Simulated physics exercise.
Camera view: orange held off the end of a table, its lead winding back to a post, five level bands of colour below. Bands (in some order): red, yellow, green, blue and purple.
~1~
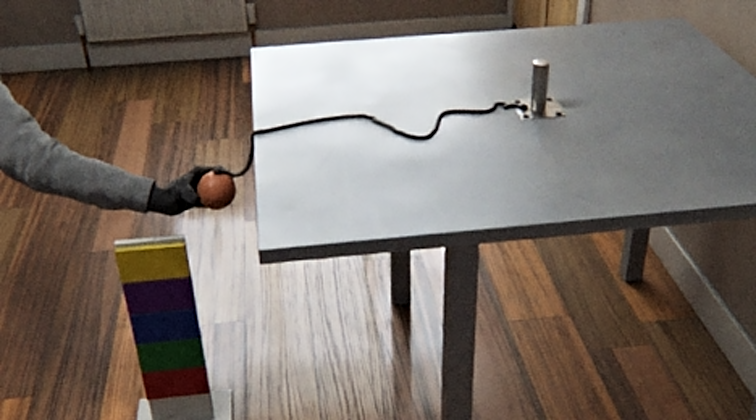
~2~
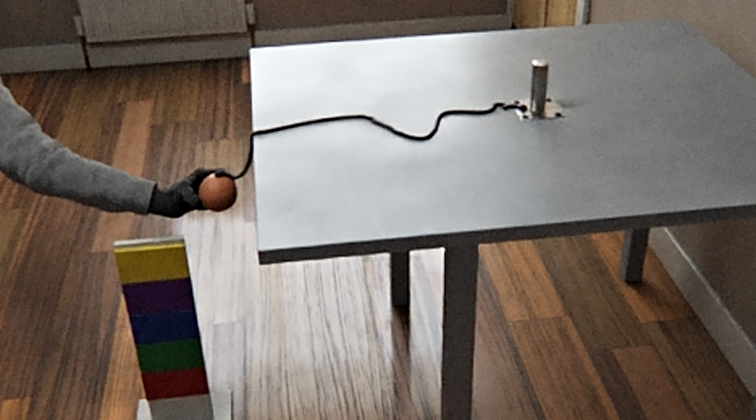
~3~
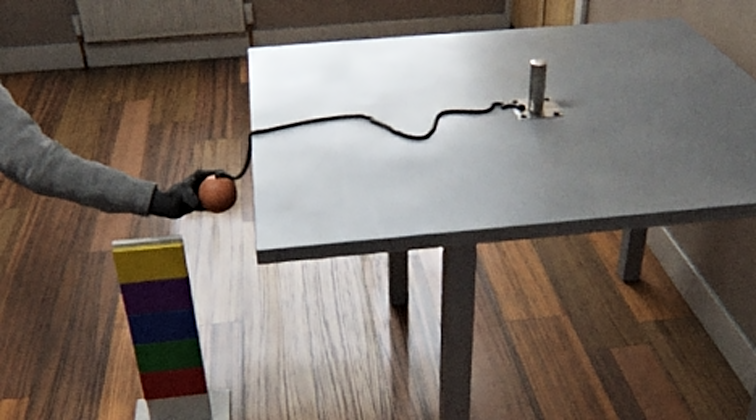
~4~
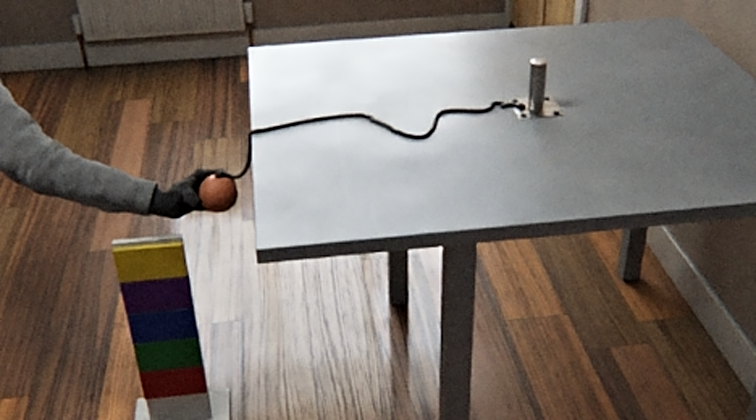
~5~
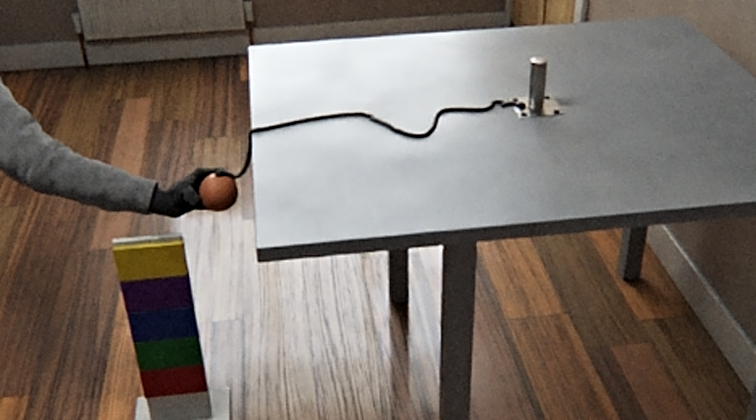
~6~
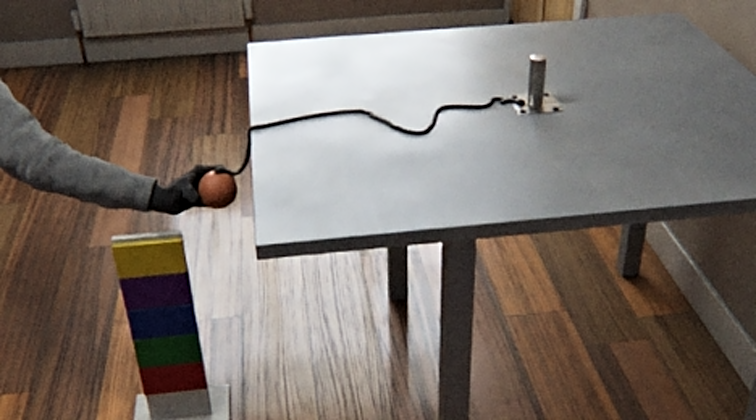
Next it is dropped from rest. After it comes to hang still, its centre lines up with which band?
It lines up with purple.
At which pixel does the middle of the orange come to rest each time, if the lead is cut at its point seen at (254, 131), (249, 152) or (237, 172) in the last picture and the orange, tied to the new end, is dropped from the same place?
The three cuts give roughly (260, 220), (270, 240) and (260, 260) respectively.
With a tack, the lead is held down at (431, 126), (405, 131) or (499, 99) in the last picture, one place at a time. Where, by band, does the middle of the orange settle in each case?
Going through the tries in order, you get yellow, yellow and purple.
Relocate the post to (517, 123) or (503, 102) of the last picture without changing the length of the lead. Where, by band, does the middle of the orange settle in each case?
Going case by case, it's blue and then blue.
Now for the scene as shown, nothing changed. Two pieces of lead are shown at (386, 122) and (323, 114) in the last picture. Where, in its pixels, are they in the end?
First one: (319, 126); second one: (251, 146).
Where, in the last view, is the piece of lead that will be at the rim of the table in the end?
Roughly (329, 113).
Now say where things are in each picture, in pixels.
Orange (217, 191); yellow (153, 265); purple (159, 297); blue (165, 327); green (171, 356); red (176, 384), in the first frame.
Orange (218, 193); lead through (499, 104) (440, 116) (395, 132) (338, 118) (264, 132), in the second frame.
Orange (218, 194), in the third frame.
Orange (218, 194); lead through (498, 103) (438, 115) (393, 131) (336, 117) (262, 131), in the fourth frame.
Orange (218, 192), in the fifth frame.
Orange (218, 190); lead through (497, 99) (437, 111) (393, 127) (336, 113) (262, 127), in the sixth frame.
Soon after, orange near (295, 275); level with purple.
Then, orange near (257, 283); level with purple.
At rest, orange near (259, 284); level with purple. The lead holds its middle at purple.
